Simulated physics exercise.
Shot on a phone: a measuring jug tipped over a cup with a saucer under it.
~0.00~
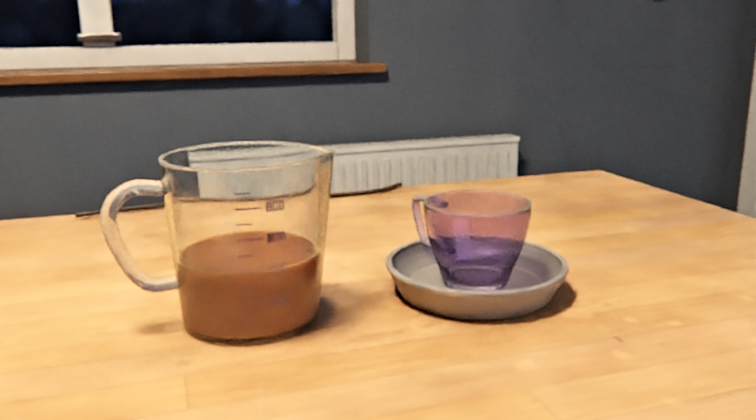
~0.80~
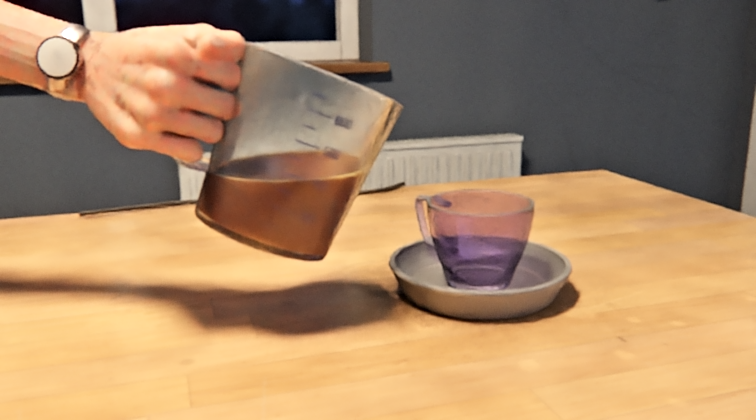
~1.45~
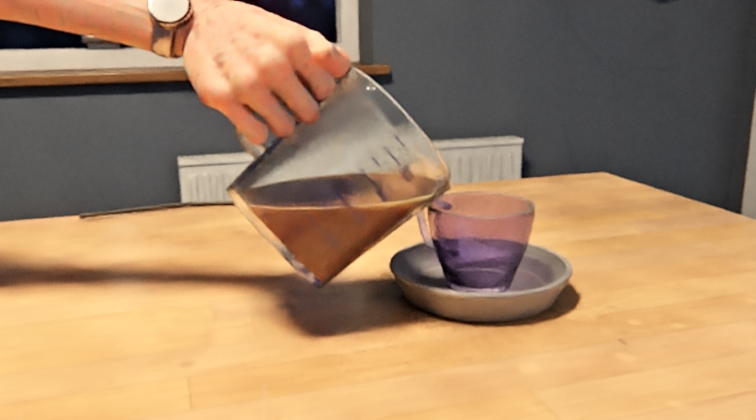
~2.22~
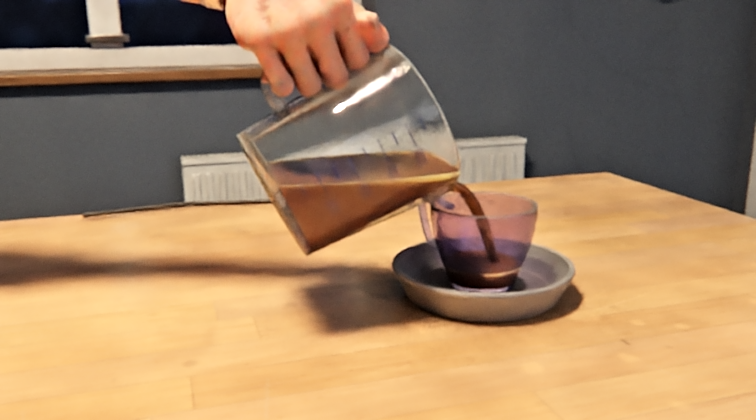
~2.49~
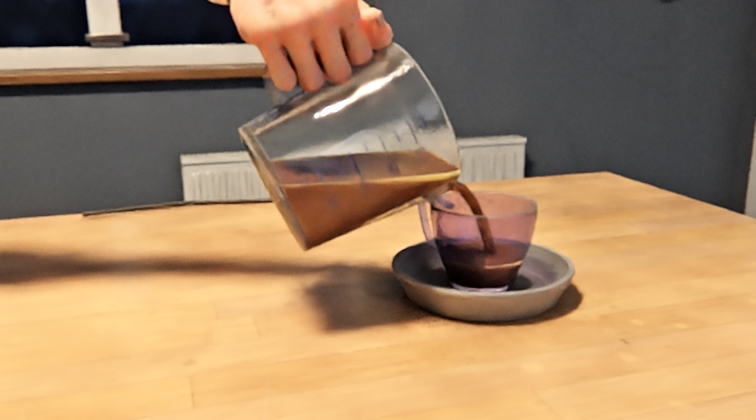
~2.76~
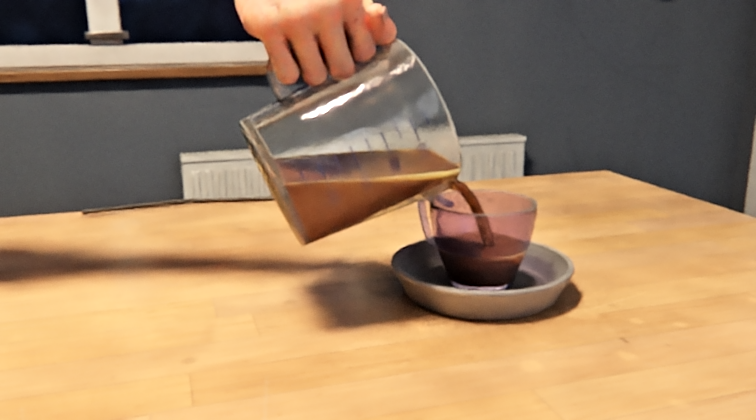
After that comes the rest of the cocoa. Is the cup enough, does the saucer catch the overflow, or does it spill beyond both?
The saucer catches the overflow.
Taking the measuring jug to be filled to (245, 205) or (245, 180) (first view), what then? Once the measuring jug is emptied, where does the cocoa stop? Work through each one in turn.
As listed: Past the saucer, on to the top.
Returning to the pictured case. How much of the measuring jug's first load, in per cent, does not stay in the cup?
Estimate: Close to 30 percent.
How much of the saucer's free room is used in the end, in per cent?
About 50 in a hundred.
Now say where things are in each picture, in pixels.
In the first frame, nothing is moving yet; measuring jug (247, 234) about a third full; cup (476, 238) empty; saucer (516, 297) dry.
In the second frame, the measuring jug is picked up; measuring jug (292, 151) tipped 25° with all of its load; cup (479, 238) empty.
In the third frame, the measuring jug leans over the cup; measuring jug (339, 179) tipped 50° with all of its load; cup (480, 240) empty.
In the fourth frame, the cocoa is flowing; measuring jug (349, 152) tipped 65° with nearly all of its load; cup about a quarter full, surface at (482, 262).
In the fifth frame, the cocoa is flowing; measuring jug (350, 149) tipped 65° with nearly all of its load; cup (482, 240) about a third full.
In the sixth frame, the cocoa is flowing; measuring jug (351, 144) tipped 65° with about three quarters of its load; cup about half full, surface at (482, 245); saucer (522, 297) dry.
By 4.5 s, the cup is nearly full; the saucer is dry.
By 5.9 s, the cup is full to the brim; the saucer is wet, with room to spare.
By 7.6 s, the cup is full to the brim; the saucer is wet, with room to spare.
